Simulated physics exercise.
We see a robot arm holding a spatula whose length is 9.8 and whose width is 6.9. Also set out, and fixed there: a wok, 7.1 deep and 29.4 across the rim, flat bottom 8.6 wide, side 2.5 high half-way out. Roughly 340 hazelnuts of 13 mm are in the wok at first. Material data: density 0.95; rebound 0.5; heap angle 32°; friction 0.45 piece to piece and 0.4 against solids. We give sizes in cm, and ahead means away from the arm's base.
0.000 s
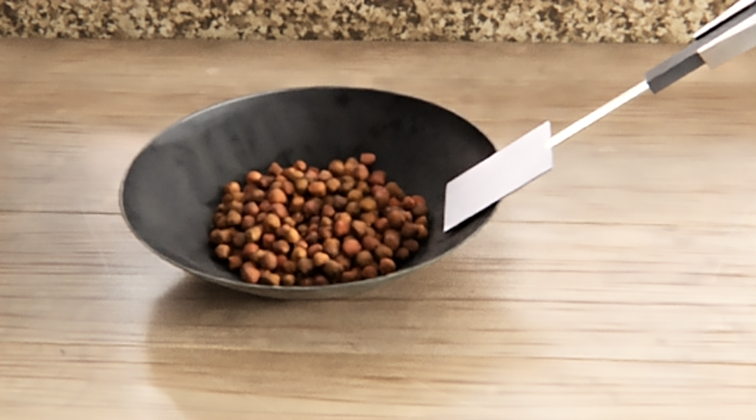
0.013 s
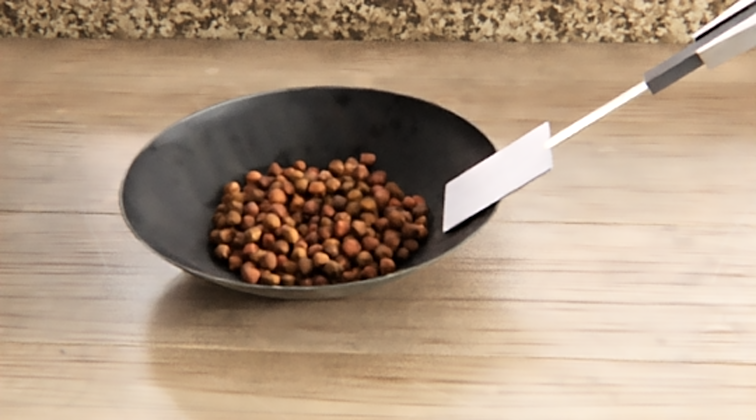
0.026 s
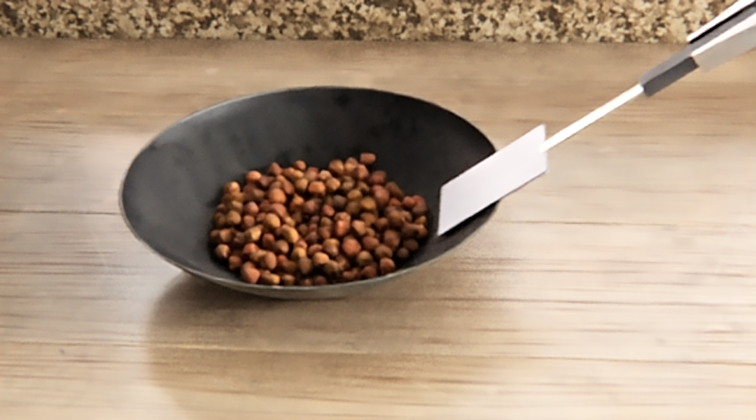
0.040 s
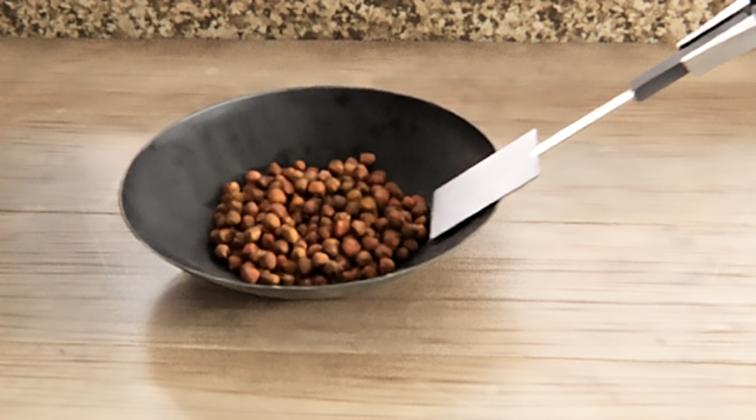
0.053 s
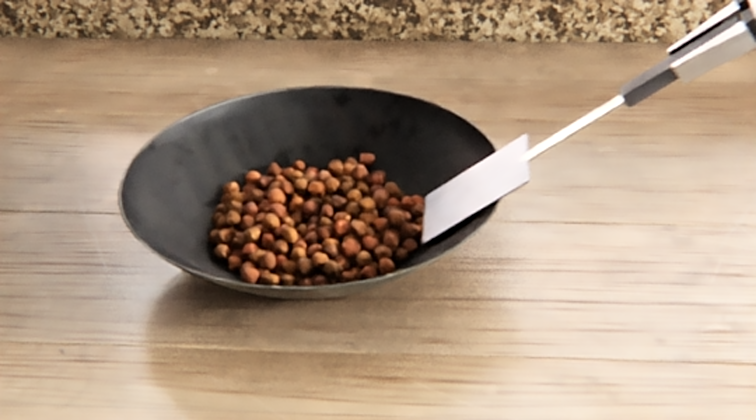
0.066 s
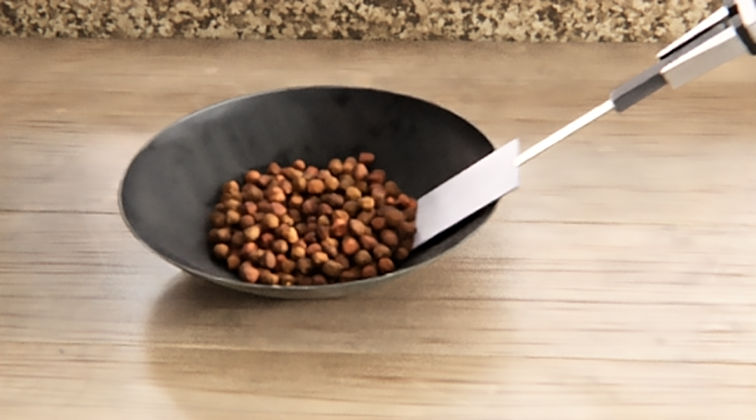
On a wooden countertop, a dark wok holds a heap of round brown hazelnuts while a robot arm slowly lowers a flat spatula leftward and down inside the right rim to the heap's edge; the nuts barely move.
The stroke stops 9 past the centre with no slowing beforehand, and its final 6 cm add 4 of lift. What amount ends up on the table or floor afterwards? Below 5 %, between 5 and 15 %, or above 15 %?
Between 5 and 15 %.
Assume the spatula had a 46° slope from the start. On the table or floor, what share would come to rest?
About 10 per cent.
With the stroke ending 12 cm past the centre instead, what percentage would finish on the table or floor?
Roughly 25 %.
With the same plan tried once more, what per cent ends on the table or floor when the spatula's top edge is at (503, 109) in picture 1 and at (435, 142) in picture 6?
Roughly 30 %.
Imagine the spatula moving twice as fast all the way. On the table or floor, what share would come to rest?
In that case some 25 per cent.
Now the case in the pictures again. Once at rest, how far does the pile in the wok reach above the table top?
Peak at rest, approximately 7.5 centimetres.
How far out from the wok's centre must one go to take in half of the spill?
That distance comes to about 24 cm.
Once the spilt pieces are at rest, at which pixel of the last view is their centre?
The centre sits at roughly (20, 268).
After 0.19 s, sloping 37°, highest piece 6 above the table; 336 in the wok.
After 0.32 s, sloping 37°, highest piece 8 above the table; 336 in the wok.
After 0.59 s, sloping 37°, highest piece 8 above the table; 306 in the wok, 20 on the table or floor, 10 on the blade or in flight.
After 1.64 s, sloping 37°, highest piece 7 above the table; 305 in the wok, 31 on the table or floor.
In the end, 305 in the wok, 31 on the table or floor. That is 9 % on the table or floor.
